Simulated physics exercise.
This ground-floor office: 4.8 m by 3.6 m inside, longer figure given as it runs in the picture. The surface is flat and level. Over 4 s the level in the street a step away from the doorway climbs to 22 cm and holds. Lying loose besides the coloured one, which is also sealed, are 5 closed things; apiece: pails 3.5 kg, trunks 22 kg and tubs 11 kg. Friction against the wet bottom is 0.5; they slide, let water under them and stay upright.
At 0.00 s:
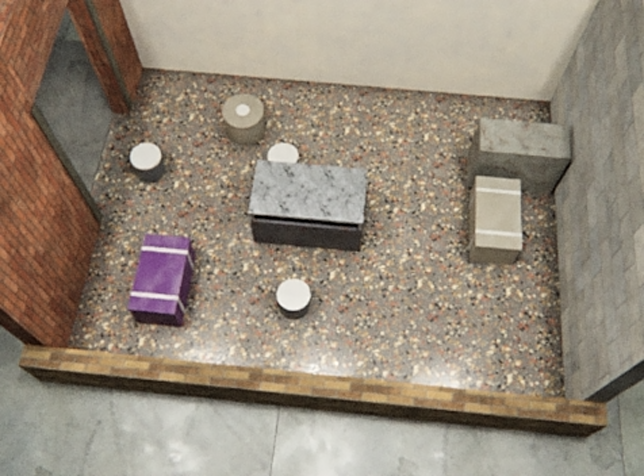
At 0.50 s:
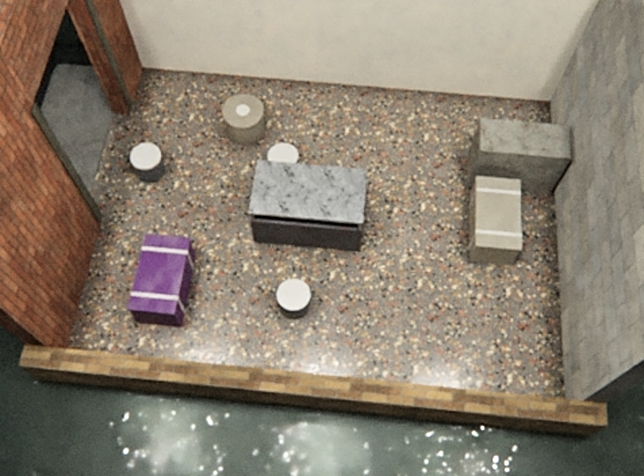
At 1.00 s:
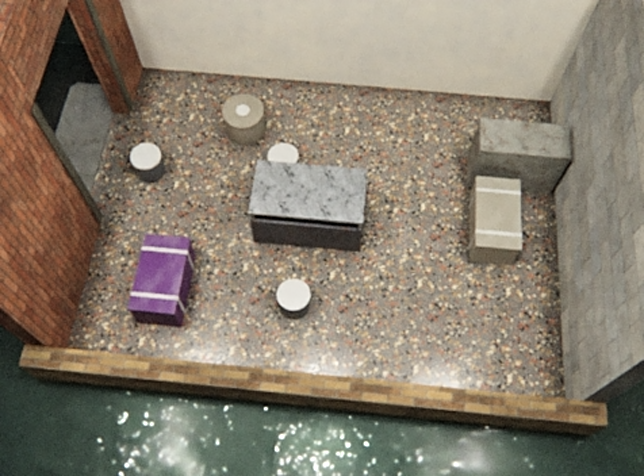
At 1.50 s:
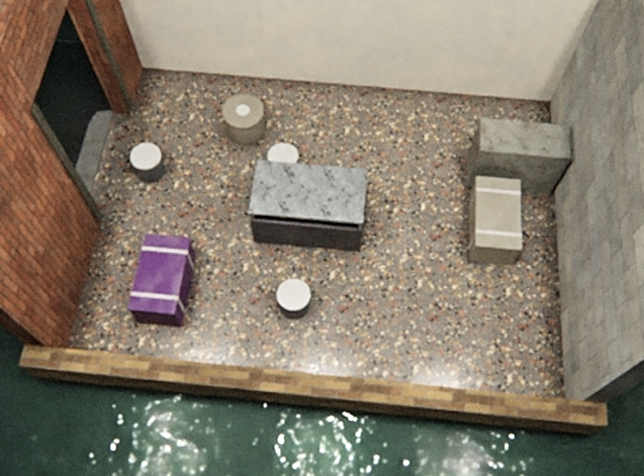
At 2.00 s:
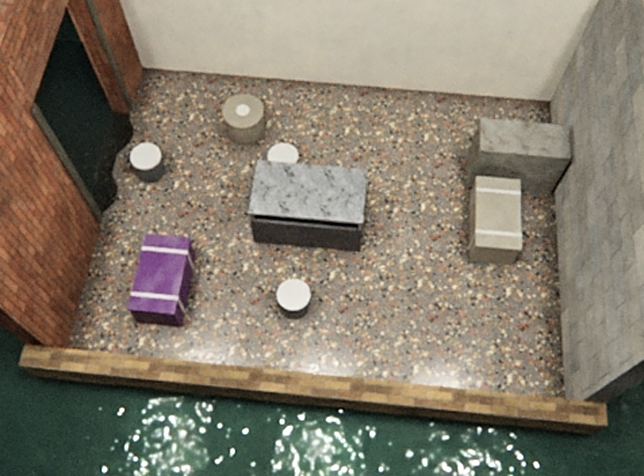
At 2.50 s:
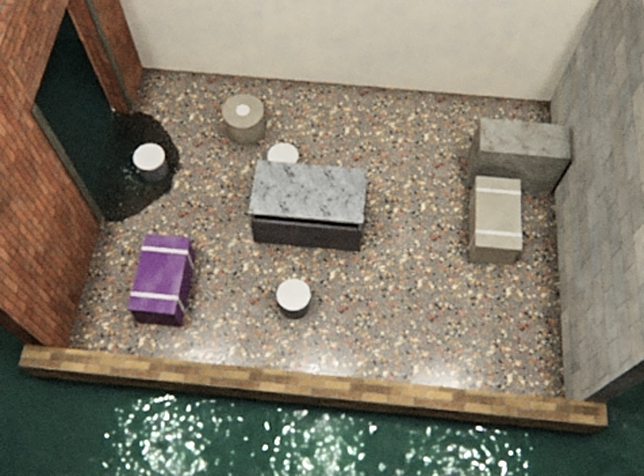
Dark green water spreads across the grey ground outside a speckled-floor room, seen from above by a still camera between brick, cream and grey walls. A purple trunk sits at left, pale-topped round tubs stand around a marbled grey block, and a beige trunk and grey block are at right. Water fills the left doorway, then creeps inside around the nearest tub, while the objects barely move.
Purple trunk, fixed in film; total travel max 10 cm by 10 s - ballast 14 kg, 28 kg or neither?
28 kg only.
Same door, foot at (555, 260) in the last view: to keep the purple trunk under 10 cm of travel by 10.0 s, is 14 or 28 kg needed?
Then no option works.
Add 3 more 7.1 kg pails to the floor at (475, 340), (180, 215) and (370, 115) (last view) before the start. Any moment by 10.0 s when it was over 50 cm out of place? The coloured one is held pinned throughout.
In the order given, within the mark, then beyond the mark, and last beyond the mark.
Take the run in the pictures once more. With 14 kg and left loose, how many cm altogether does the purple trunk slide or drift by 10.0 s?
Around 50 cm in total.
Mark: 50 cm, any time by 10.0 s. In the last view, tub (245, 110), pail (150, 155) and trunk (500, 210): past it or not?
Well, that's beyond half a metre, beyond half a metre, and below half a metre.
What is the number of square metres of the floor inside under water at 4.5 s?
At that time the wet patch spans about 5.5 m2.
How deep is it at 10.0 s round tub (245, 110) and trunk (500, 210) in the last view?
Around 17 cm and 7 cm.
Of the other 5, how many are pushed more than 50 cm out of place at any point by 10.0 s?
It adds up to 4.
After 3.5 s the purple trunk would be 0 cm from its start with 14 kg and 0 cm from its start with 28 kg; 0 cm of water round it then.
After 4.5 s the purple trunk would be 0 cm from its start with 14 kg and 0 cm from its start with 28 kg; 2 cm of water round it then.
After 7.0 s the purple trunk would be 0 cm from its start with 14 kg and 0 cm from its start with 28 kg; 3 cm of water round it then.
After 10.0 s the purple trunk would be 36 cm from its start with 14 kg and 0 cm from its start with 28 kg; 4 cm of water round it then.
